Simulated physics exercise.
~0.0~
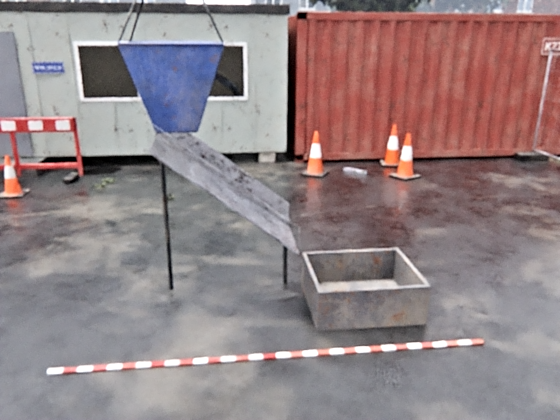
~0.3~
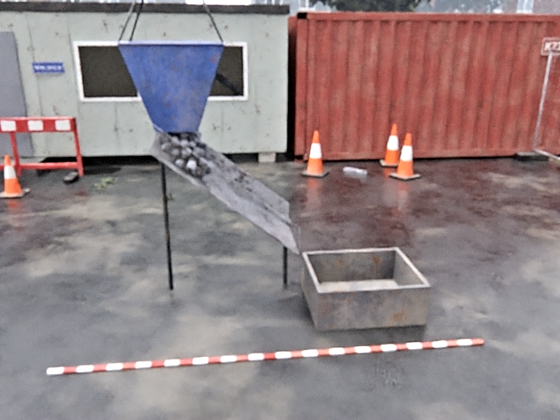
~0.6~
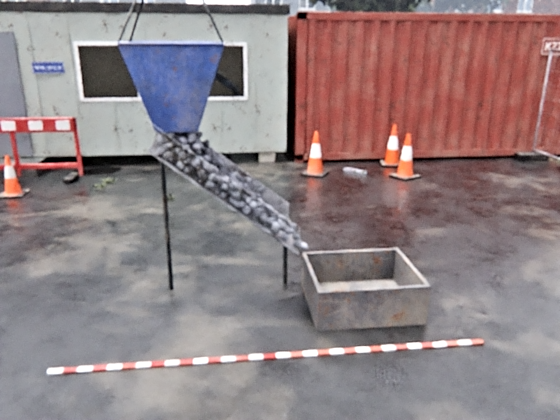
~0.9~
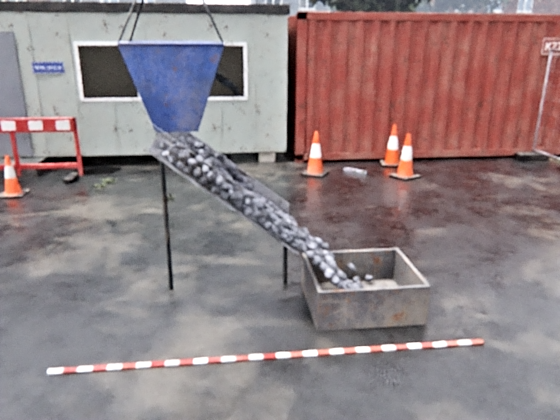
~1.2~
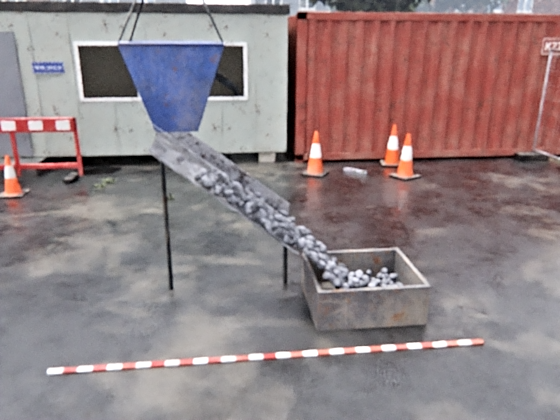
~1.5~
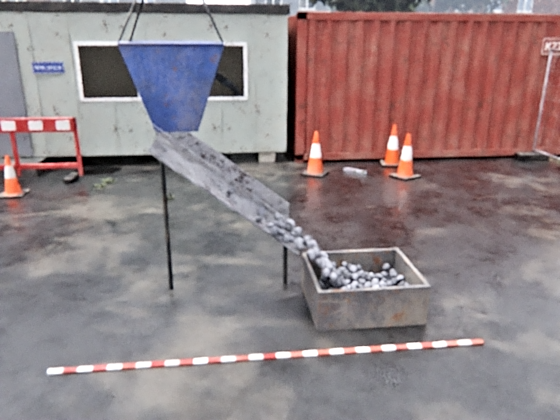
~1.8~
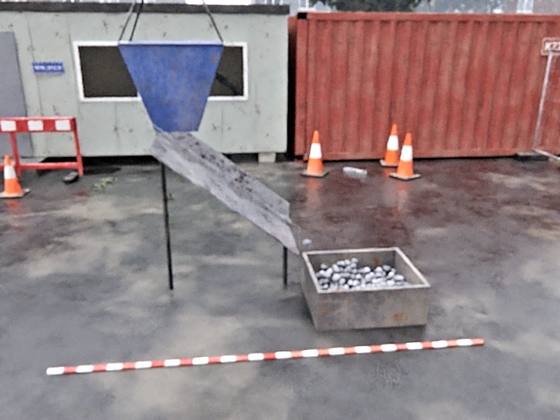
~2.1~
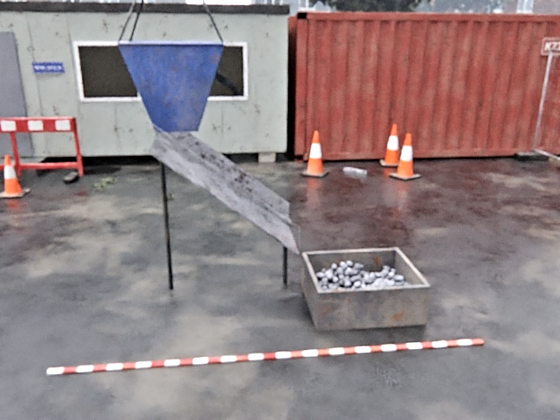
Grey rounded stones poured from the bottom of a hanging blue skip, slid down a sloping steel chute to the right and tumbled into a low open bin, until the chute was bare and the stones lay heaped inside the bin.
